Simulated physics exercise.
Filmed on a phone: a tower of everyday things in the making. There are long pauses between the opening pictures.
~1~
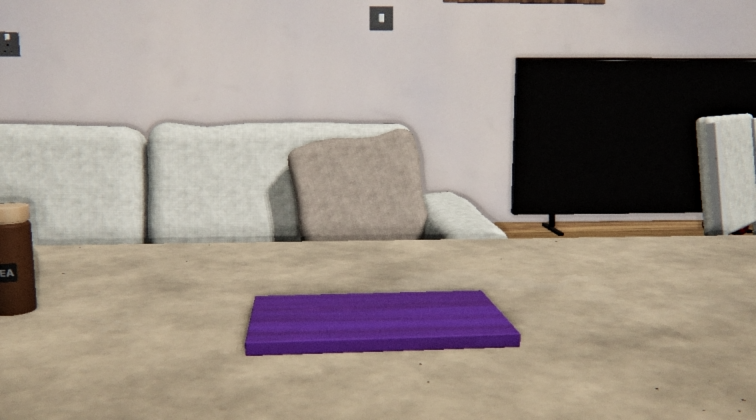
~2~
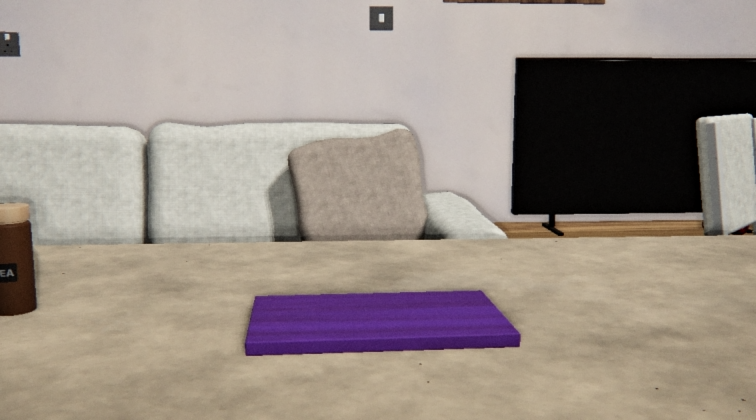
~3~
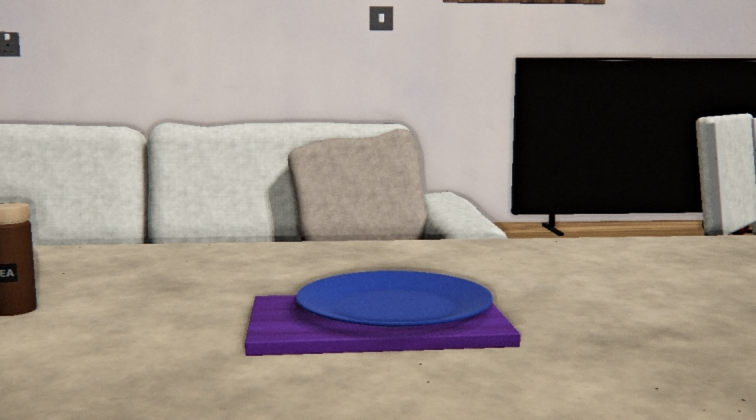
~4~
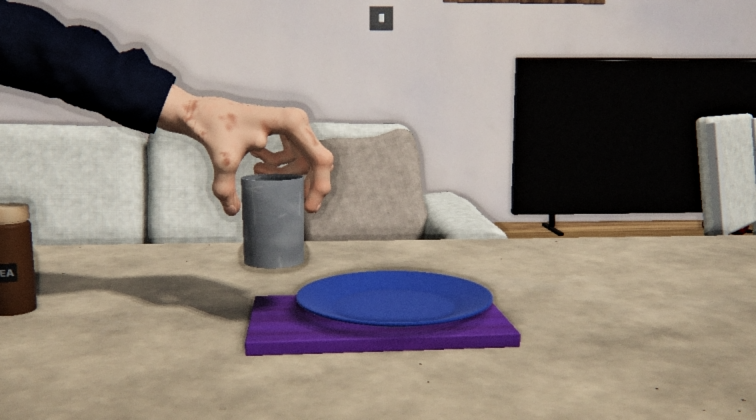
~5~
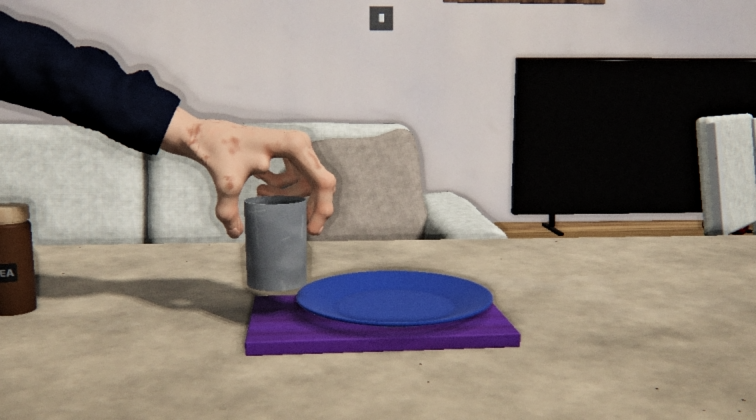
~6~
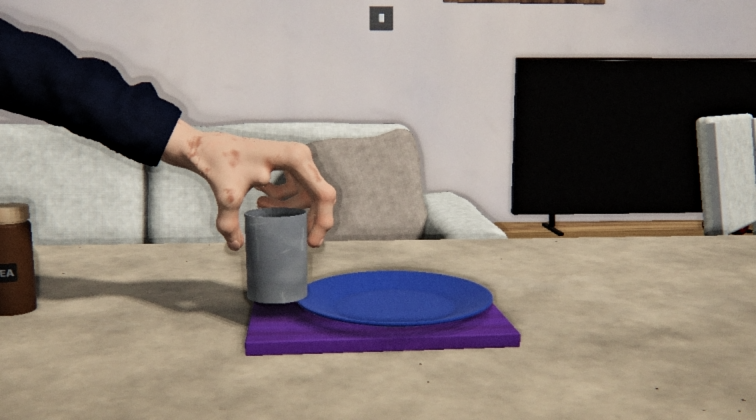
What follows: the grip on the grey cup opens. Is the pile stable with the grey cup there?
Here the pile gives way.
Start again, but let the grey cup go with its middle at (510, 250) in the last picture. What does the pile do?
Then it gives way.
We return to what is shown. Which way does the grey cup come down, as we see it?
To the left.
Then, 0.40 s on from there, grey cup turned 46° from how it was put near (211, 277).
Then, 0.80 s on from there, grey cup now fallen.
In the end, fallen, grey cup; the other 3 unmoved. At the end, from the last picture's camera, grey cup near (171, 299). The pile loses its balance.
